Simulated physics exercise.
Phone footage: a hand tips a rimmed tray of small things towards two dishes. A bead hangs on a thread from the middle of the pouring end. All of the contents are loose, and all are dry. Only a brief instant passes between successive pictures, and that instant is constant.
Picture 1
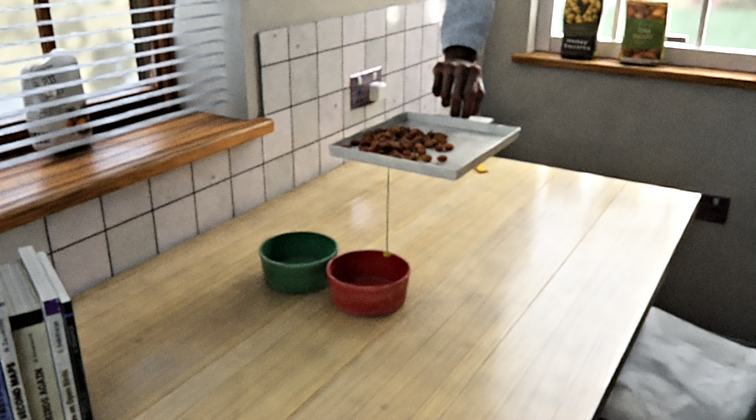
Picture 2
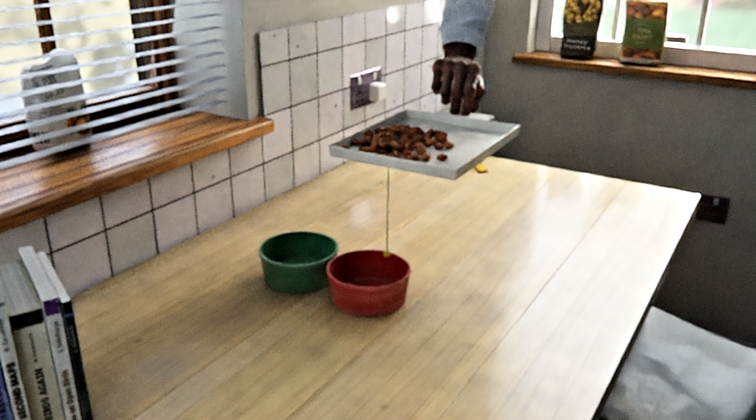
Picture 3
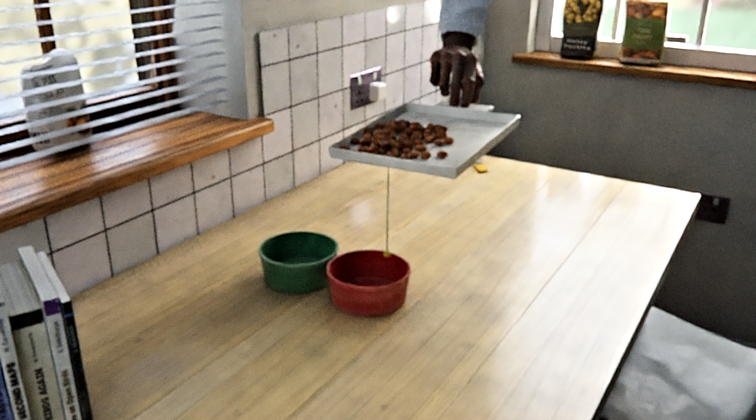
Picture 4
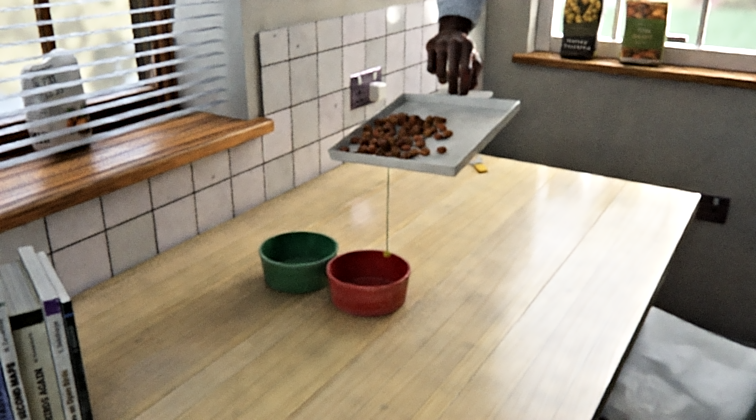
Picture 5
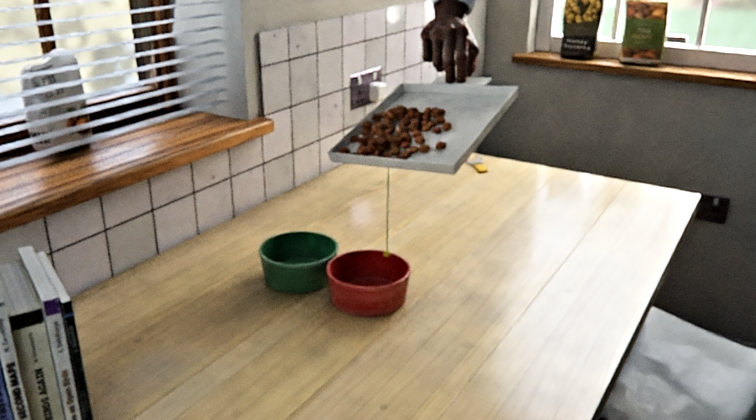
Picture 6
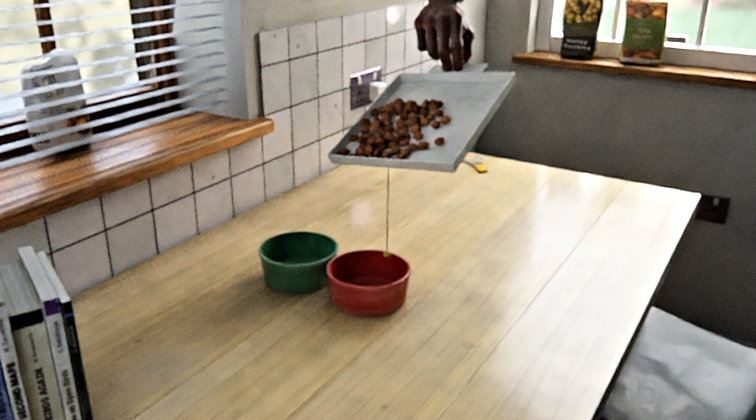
The footage shows a hand holding a rimmed tray of brown dog kibble above a green dish and a red dish on a wooden table, then gradually raising the tray's far side so it slants more steeply toward its near left corner.
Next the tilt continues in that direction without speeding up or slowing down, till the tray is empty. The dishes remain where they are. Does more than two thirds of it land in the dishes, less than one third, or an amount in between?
The dishes take a high share, beyond two thirds.
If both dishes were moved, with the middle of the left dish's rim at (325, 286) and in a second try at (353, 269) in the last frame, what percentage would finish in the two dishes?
You'd get 20 in a hundred first and 60 in a hundred after that.
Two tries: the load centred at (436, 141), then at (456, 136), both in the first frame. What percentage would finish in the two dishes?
Near 70 per cent and near 70 per cent.
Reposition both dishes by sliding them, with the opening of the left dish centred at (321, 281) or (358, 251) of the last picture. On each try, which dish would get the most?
So at the first spot it's the one placed on the left, and at the second spot it's the one placed on the left.
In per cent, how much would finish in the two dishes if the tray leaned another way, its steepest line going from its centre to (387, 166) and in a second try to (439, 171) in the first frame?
In turn 50 and 0 in a hundred.
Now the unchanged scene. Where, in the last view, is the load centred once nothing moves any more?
Around (330, 284), give or take.
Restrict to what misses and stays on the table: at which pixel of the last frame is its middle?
(292, 316), about.
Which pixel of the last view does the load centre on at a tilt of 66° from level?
I'd mark it close to (363, 137).
Soon after the last picture, tray tipped steeply; nearly all on the tray; a stray few in the air.
A little later, tray tipped past a quarter turn; about a quarter on the tray; about a quarter in the right dish; about a quarter in the left dish; a small part outside both; about a quarter in the air.
Later still, tray tipped past a quarter turn; about a third in the right dish; about a third in the left dish; about a quarter outside both; a stray few in the air.
At rest, tray tipped past a quarter turn; about a third in the right dish; about a third in the left dish; about a quarter outside both; a stray few in the air.
